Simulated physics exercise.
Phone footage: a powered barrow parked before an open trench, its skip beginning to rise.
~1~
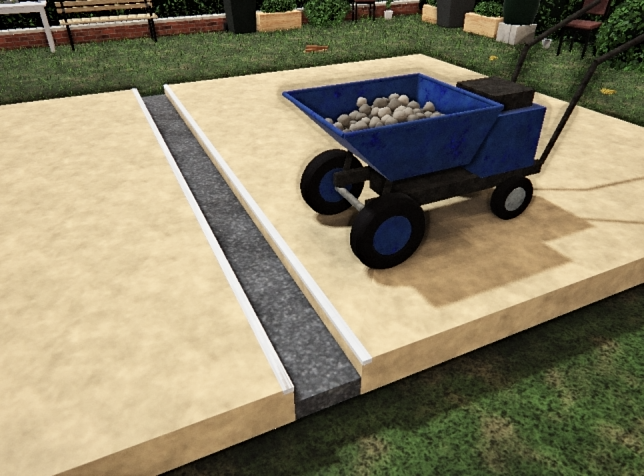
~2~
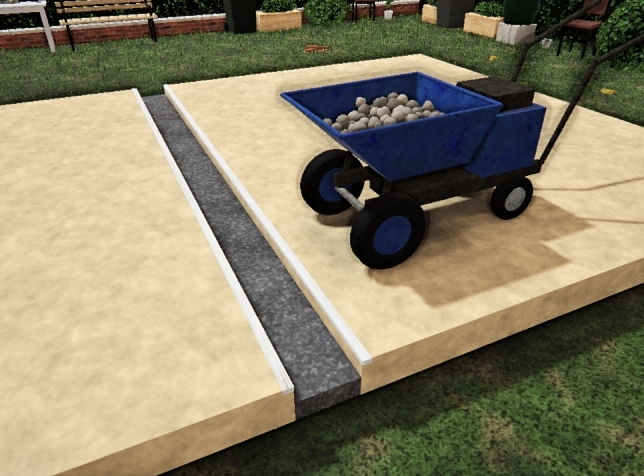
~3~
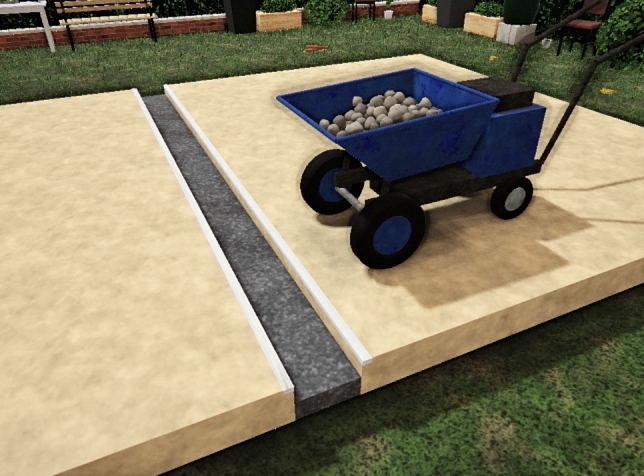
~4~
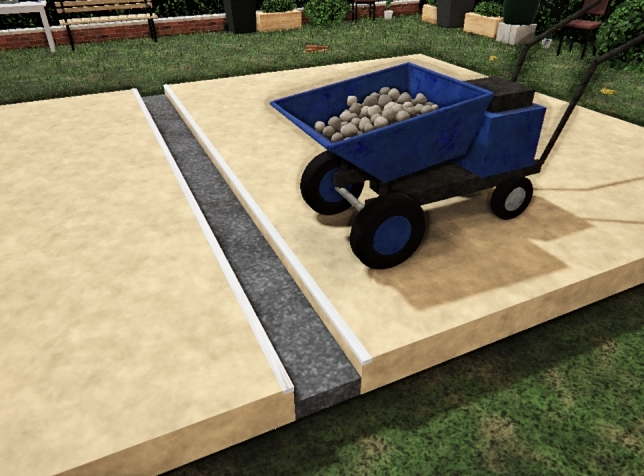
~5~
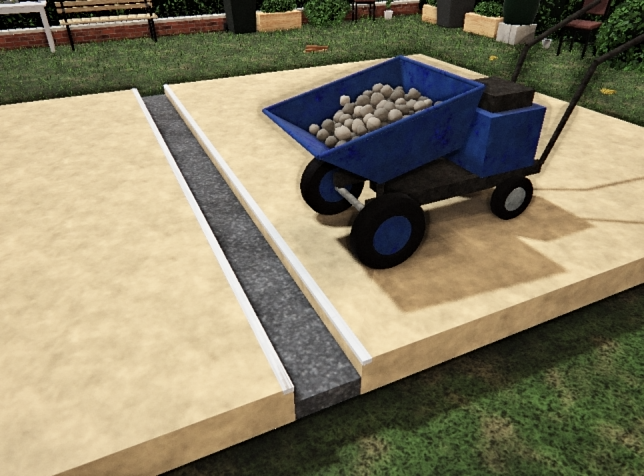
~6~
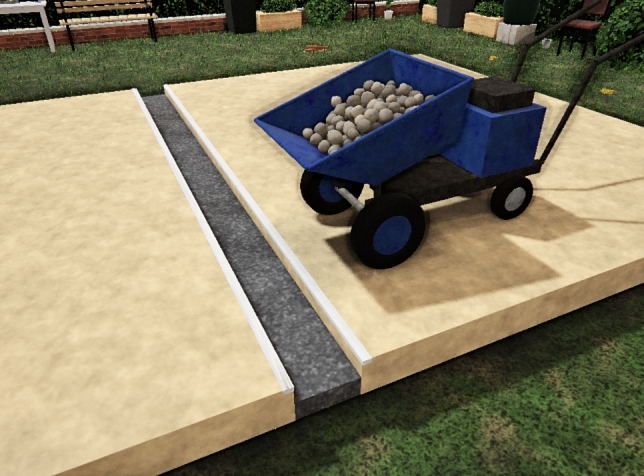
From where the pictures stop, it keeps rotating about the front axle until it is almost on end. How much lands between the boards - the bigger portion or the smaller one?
The load will chiefly settle outside the trench.
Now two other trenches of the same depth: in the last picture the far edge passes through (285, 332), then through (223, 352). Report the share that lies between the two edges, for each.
The first case gives close to 0 per cent and the second close to 80 per cent.
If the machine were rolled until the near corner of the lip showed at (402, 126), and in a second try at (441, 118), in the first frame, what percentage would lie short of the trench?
That comes to some 10 in a hundred for the first try and some 50 in a hundred for the second.
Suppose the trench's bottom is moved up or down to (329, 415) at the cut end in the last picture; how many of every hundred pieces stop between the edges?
Roughly 50 in a hundred.
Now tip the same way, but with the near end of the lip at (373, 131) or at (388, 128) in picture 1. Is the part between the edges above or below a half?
First most of it, then over half.
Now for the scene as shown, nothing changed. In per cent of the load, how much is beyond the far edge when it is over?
Roughly 50 percent.
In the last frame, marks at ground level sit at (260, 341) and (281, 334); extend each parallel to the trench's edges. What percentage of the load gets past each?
Close to 50 and 70 per cent respectively.
Just after the last frame, skip tipped steeply; every one in the skip.
A moment on, skip tipped steeply; the larger part in the skip; about a tenth in or heaped over the trench; about a tenth beyond it.
Further on, skip tipped right over; about a tenth in the skip; roughly a third in or heaped over the trench; roughly half beyond it.
When it is over, skip tipped right over; about a tenth in the skip; roughly a third in or heaped over the trench; roughly half beyond it.
